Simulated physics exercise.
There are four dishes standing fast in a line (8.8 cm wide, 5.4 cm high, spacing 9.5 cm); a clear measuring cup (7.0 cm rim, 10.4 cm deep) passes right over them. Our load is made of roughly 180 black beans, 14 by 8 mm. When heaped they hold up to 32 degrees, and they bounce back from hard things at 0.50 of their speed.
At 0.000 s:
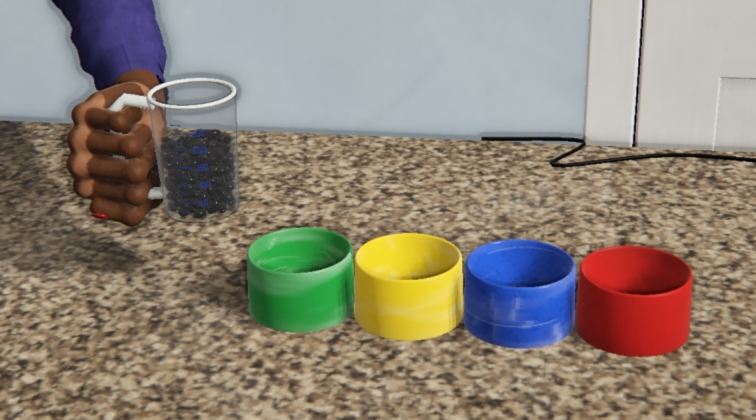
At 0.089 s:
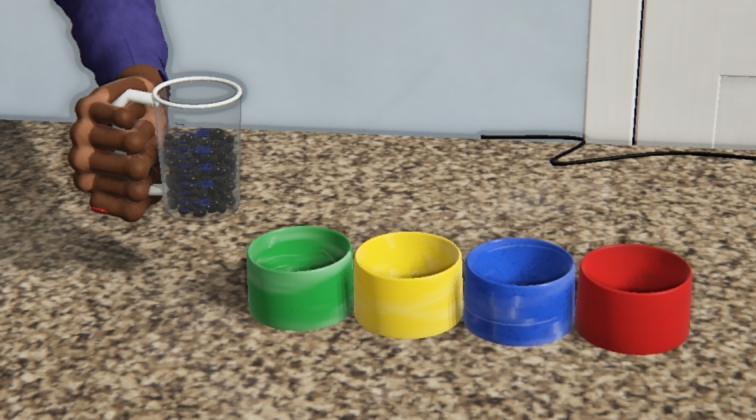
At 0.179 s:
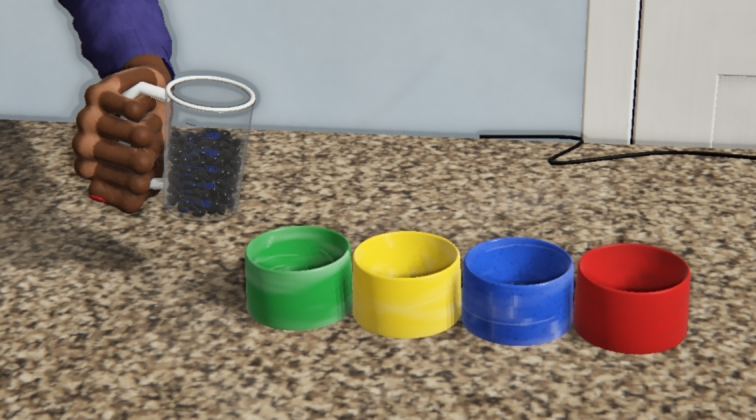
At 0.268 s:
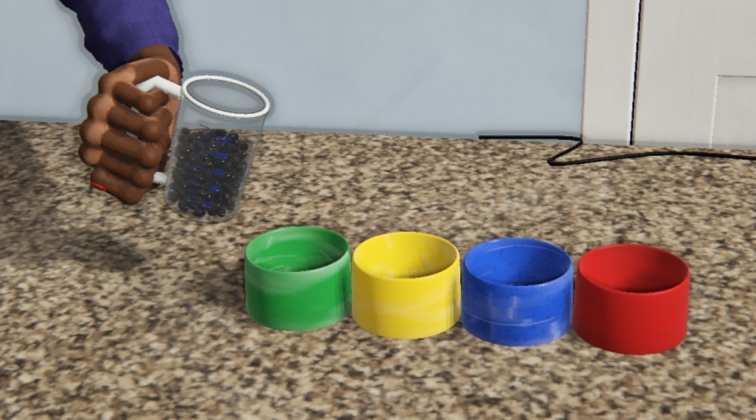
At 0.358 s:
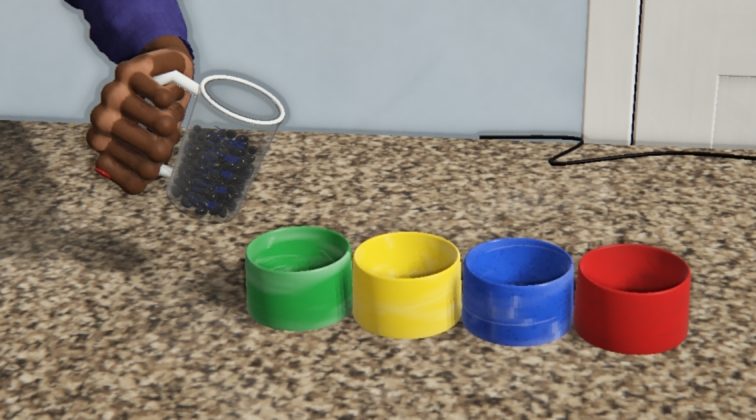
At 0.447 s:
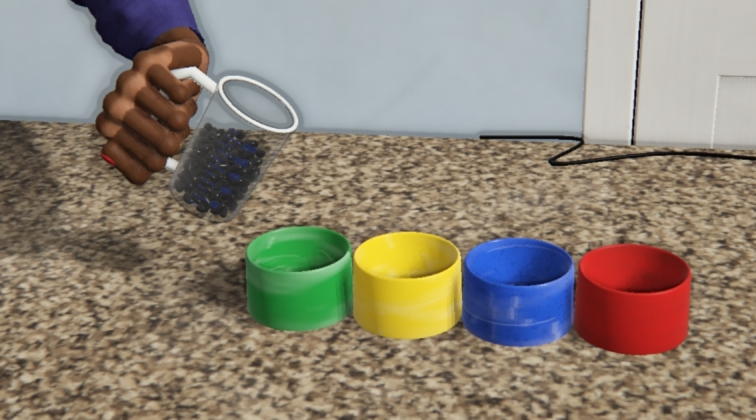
A brown hand in a purple sleeve tilting a clear cup of dark beans rightward beside green, yellow, blue and red dishes.
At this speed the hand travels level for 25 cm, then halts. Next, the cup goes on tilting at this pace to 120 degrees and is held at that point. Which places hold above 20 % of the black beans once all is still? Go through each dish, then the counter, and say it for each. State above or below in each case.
Outcome: Red: Gets a fifth at most. Blue: Gets a fifth at most. Green: Gets a fifth at most. Yellow: Gets more than a fifth. Counter: Gets a fifth at most.
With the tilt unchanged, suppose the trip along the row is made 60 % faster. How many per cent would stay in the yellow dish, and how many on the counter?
Then the yellow dish gets 0 and the counter 10.
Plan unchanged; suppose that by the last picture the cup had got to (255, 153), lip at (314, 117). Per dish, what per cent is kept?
Kept per dish: Red = 10, blue = 70, green = 0, yellow = 0.
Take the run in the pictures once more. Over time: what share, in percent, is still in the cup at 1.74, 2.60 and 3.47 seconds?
Going in order, it reads 15, then 0, and finally 0 per cent.
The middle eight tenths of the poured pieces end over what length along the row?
That stretch comes to around 5 cm.
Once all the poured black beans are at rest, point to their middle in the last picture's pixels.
In the last view, approximately (416, 287).
After 1.74 s, tilt 120 degrees; cup holds 15 %, yellow 85 %.
After 2.60 s, tilt 120 degrees; cup holds 0 %, yellow 100 %.
After 3.47 s, tilt 120 degrees; cup holds 0 %, yellow 100 %.
In the end, at 3.8 s, red 0 %, blue 0 %, green 0 %, yellow 100 %, counter 0 %.
